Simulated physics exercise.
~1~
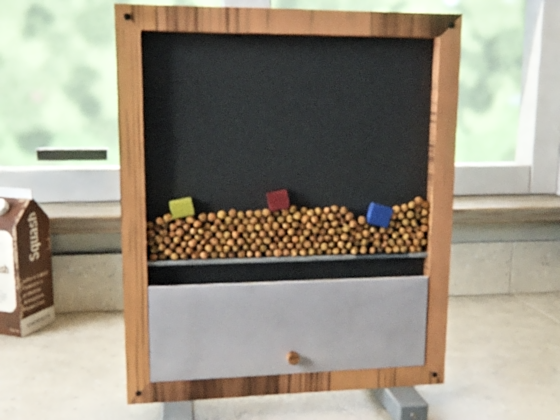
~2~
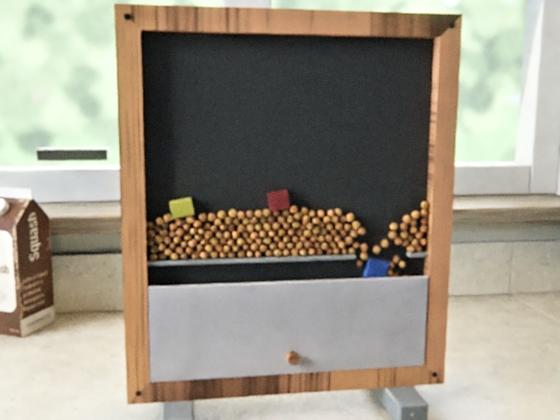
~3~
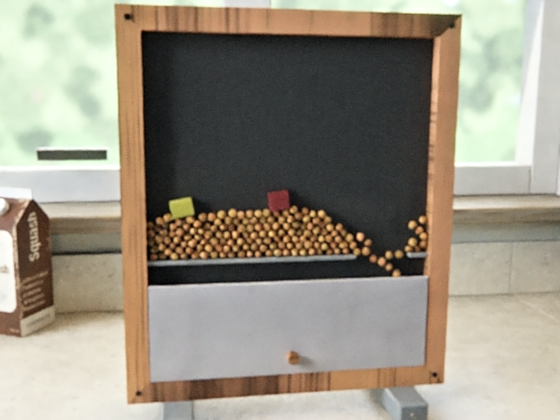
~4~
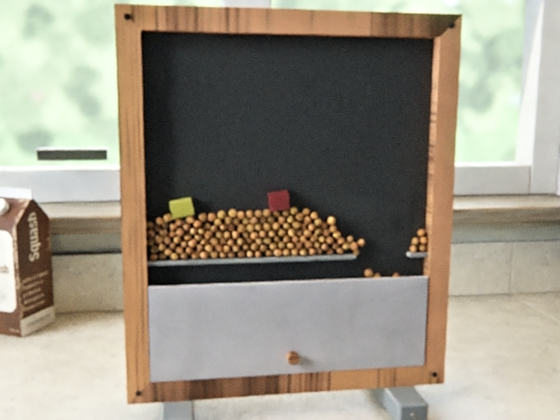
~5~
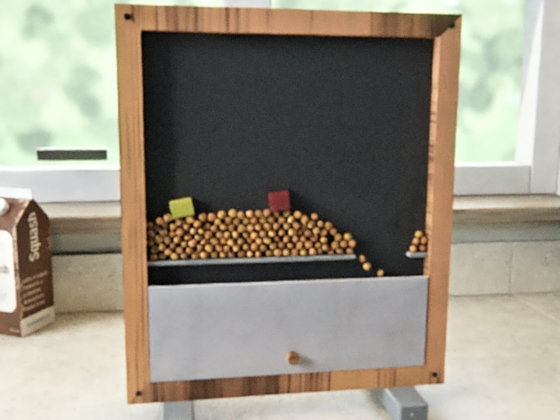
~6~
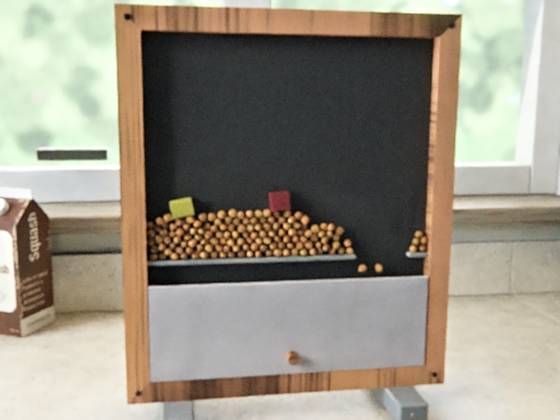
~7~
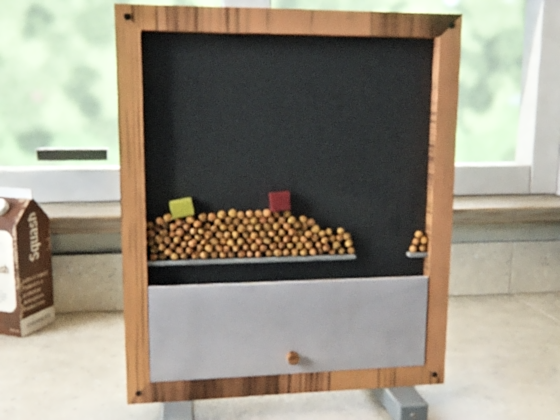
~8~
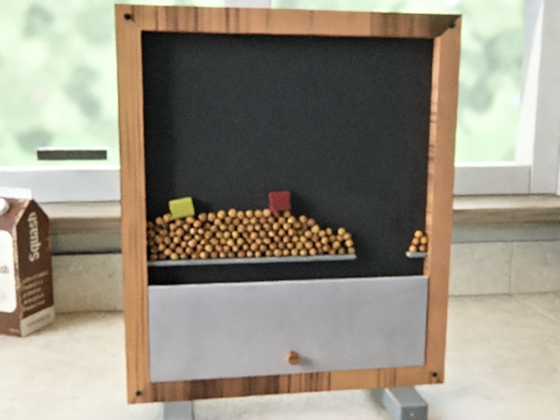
A wooden-framed case drops beads and a blue block through a gap, then the rest settle.
